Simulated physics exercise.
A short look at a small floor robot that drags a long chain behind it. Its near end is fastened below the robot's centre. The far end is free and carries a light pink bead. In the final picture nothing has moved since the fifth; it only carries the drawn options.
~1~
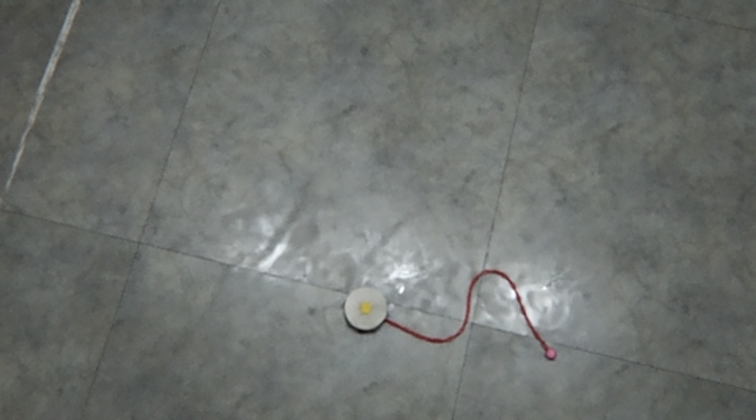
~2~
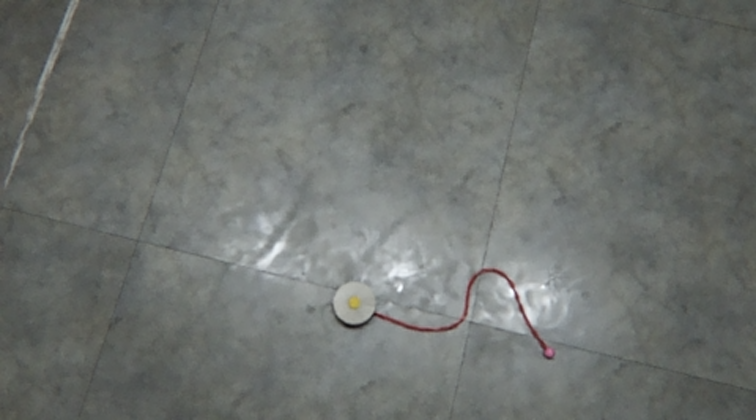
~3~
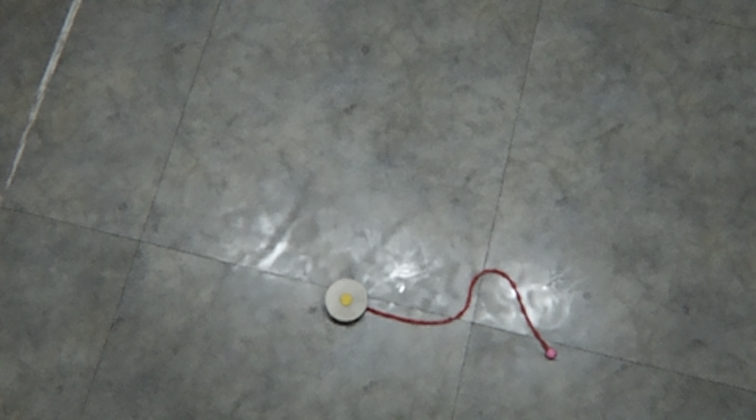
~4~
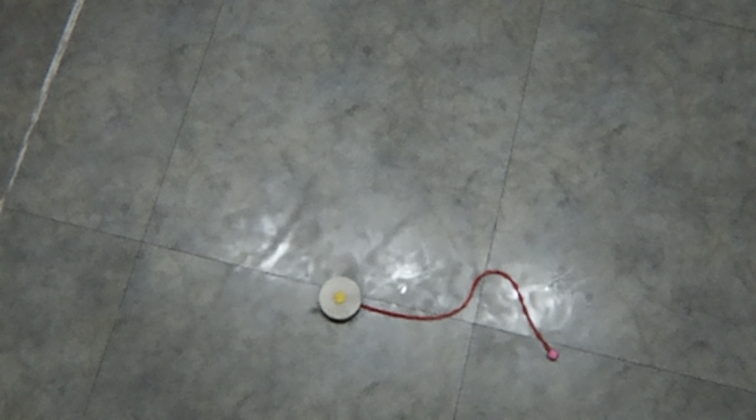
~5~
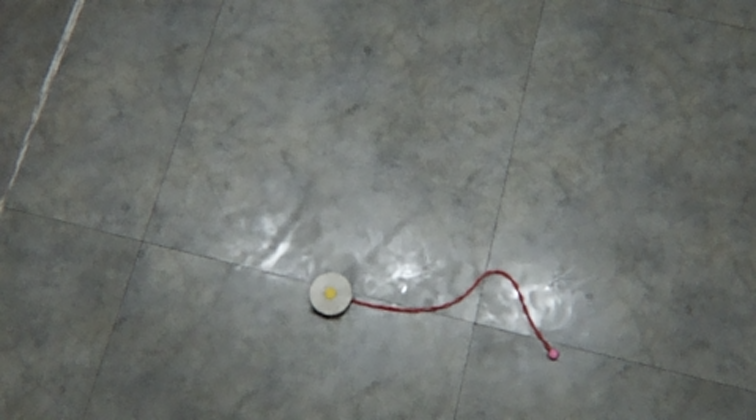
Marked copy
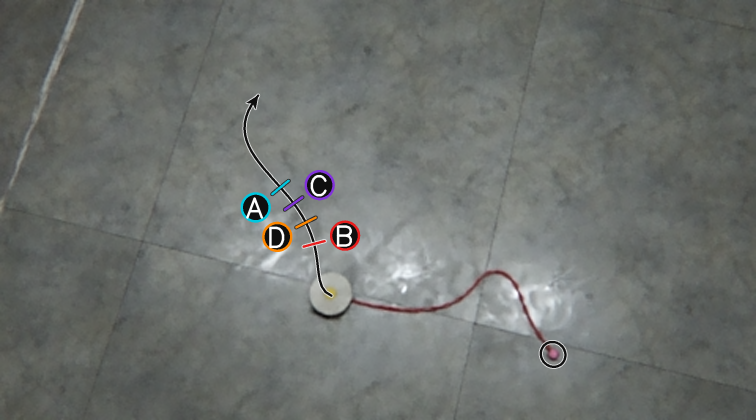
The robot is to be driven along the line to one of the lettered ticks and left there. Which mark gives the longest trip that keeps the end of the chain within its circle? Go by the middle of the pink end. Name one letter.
Up to mark D.
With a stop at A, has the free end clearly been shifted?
By then, yes.
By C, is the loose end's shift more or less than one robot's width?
Less.
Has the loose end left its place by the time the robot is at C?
By then, yes.
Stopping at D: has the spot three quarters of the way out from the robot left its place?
By then, yes.
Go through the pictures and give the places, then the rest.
Robot (366, 309); free end (552, 354), in the first picture.
Robot (355, 304); free end (550, 353), in the second picture.
Robot (347, 301); free end (552, 353), in the third picture.
Robot (340, 299); free end (554, 354), in the fourth picture.
Robot (331, 294); free end (554, 354), in the fifth picture.
On the marked copy, A at (280, 187); B at (314, 244); C at (294, 204); D at (306, 223); the ring at (553, 354); the route from (331, 296) via (284, 191) to (258, 95).
Following D. Soon after the start, robot (318, 270), middle of the chain (455, 292), free end (554, 354).
Later, robot (314, 242), middle of the chain (445, 290), free end (554, 354).
In the end, robot (305, 221), middle of the chain (432, 283), free end (551, 350); the free end is still in its ring.
As for the rest, A drags the free end to (521, 324); B is safe but short; C drags the free end to (539, 336).
